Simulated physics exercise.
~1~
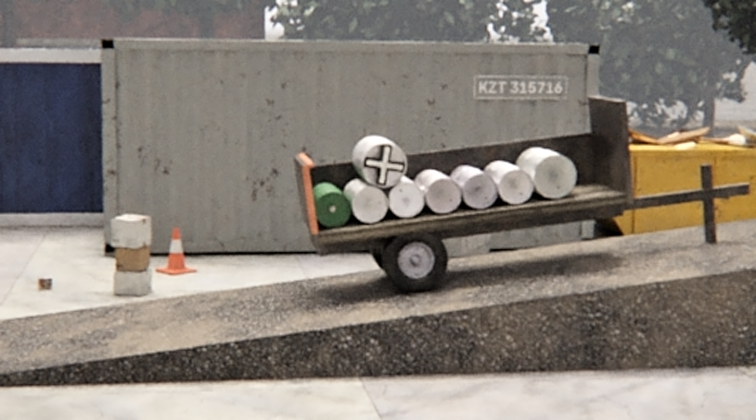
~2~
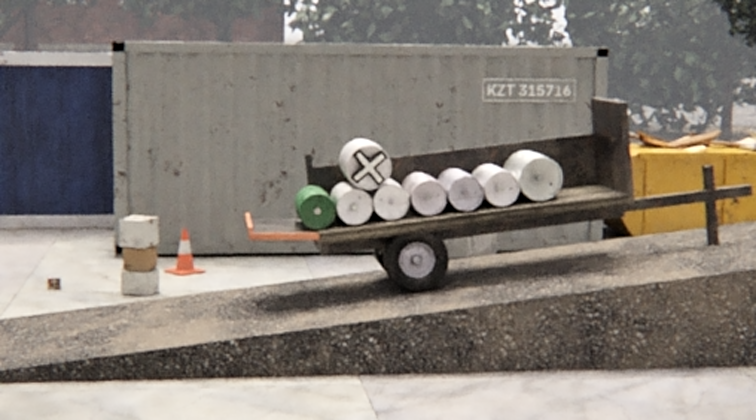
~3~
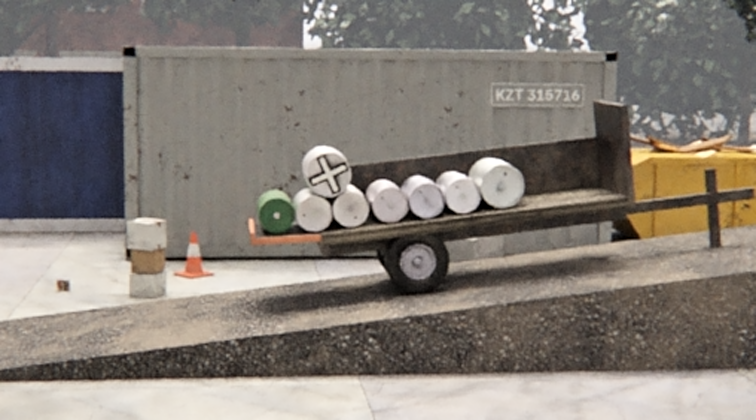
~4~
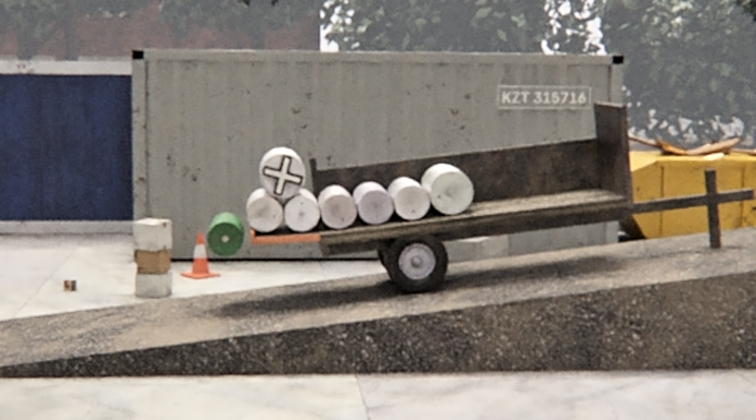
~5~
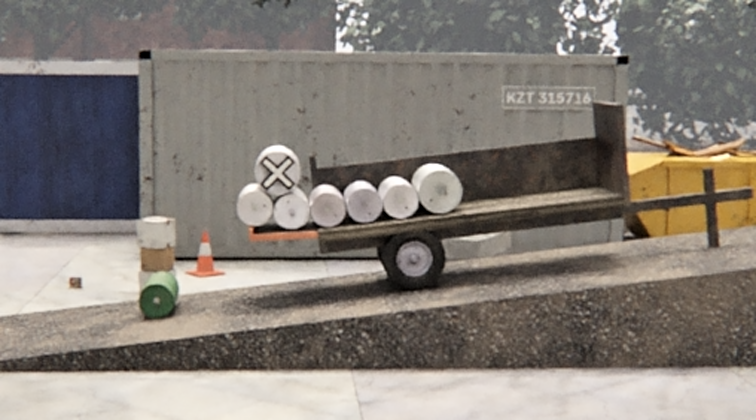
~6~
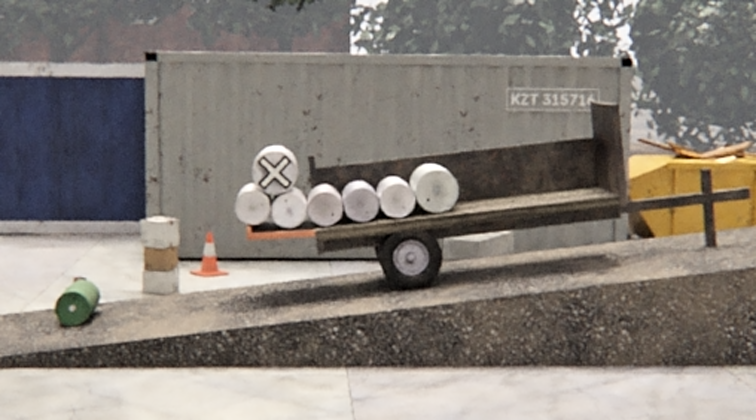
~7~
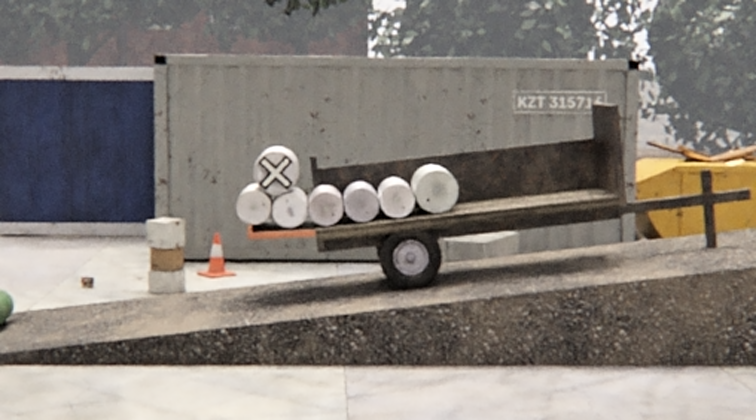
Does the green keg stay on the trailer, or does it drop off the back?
The green keg drops off the back of the trailer, over the end of the lowered tailgate.
